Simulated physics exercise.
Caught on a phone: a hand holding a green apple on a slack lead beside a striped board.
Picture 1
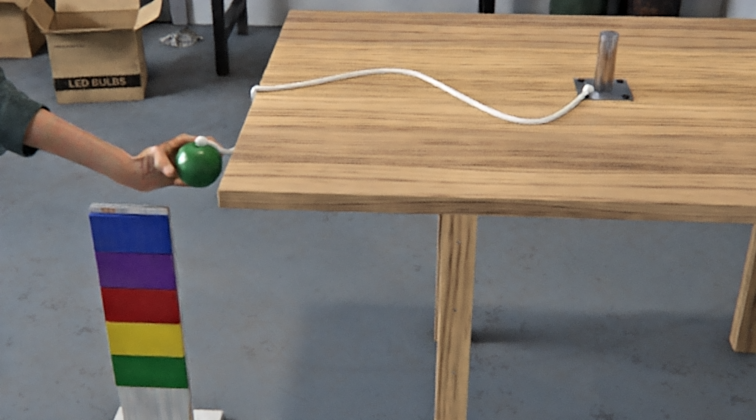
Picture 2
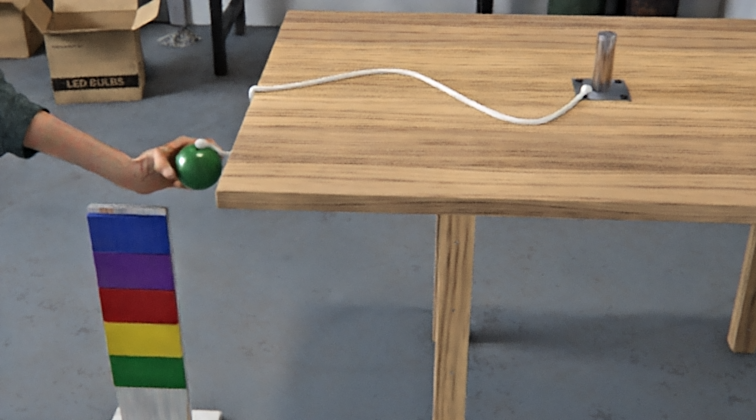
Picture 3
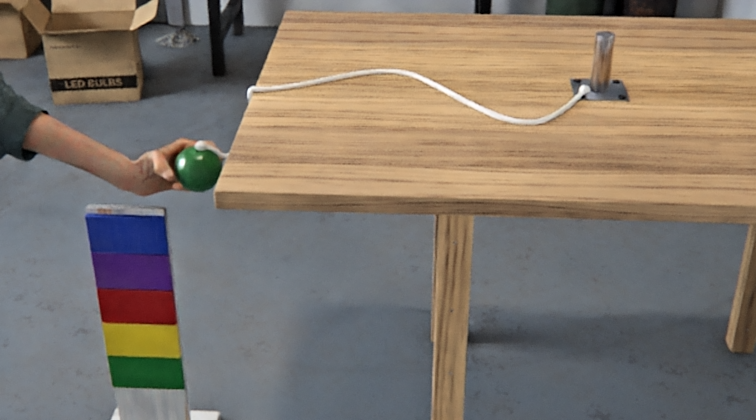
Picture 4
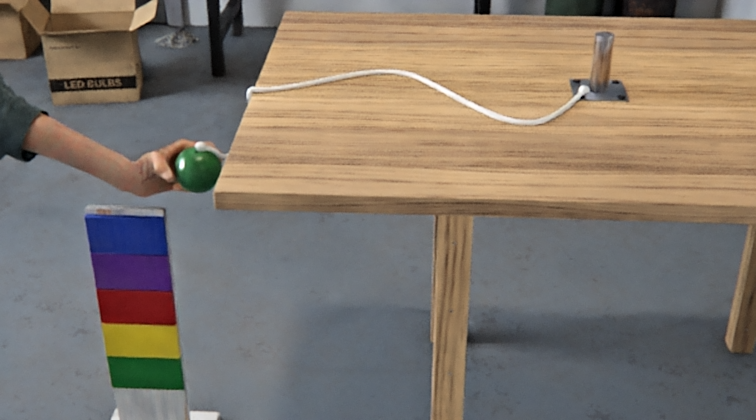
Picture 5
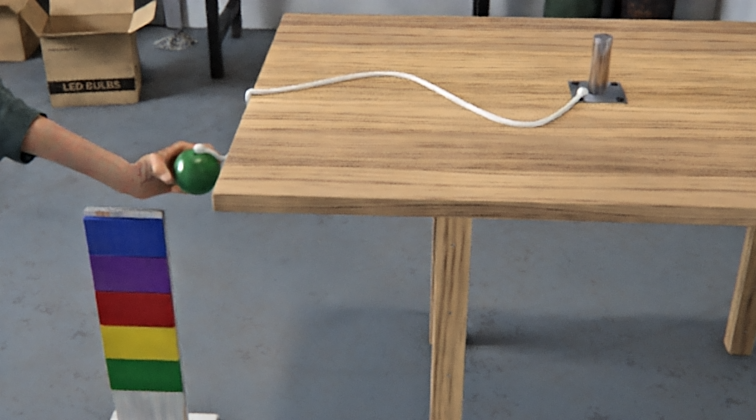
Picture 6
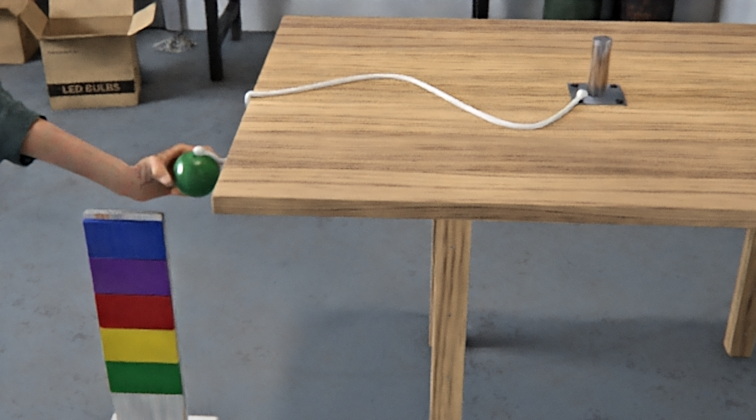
Workshop with a wooden table, a hand holding a green apple on a slack white cord beside a striped board, barely moving.
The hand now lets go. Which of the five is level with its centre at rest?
Its middle rests at the red band.
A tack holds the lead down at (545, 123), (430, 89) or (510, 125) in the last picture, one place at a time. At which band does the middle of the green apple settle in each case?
In that order: Purple; blue; purple.
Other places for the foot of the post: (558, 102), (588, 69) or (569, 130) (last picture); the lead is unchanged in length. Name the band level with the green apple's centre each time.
Try by try: Yellow; red; yellow.
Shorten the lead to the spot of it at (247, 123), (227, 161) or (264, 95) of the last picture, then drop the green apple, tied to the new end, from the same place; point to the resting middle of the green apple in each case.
Try by try, around (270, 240), (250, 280) and (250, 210).
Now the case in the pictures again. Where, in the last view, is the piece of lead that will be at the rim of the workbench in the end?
At (349, 80), roughly.
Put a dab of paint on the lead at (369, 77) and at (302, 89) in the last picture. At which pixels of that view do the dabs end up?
About (272, 100), and the other about (249, 151).
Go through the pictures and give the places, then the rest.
Green apple (199, 165); blue (130, 235); purple (135, 271); red (140, 307); yellow (145, 341); green (149, 373), in the first frame.
Green apple (199, 167); lead through (569, 107) (493, 113) (430, 81) (346, 76) (254, 100), in the second frame.
Green apple (198, 169), in the third frame.
Green apple (198, 170); lead through (566, 108) (491, 114) (427, 82) (344, 77) (252, 101), in the fourth frame.
Green apple (197, 172), in the fifth frame.
Green apple (196, 174); lead through (564, 112) (489, 118) (426, 86) (342, 81) (250, 105), in the sixth frame.
Soon after, apple near (234, 297); level with red.
After that, apple near (288, 292); level with red.
And then, apple near (263, 303); level with red.
In the end, apple near (251, 306); level with red. The red one.
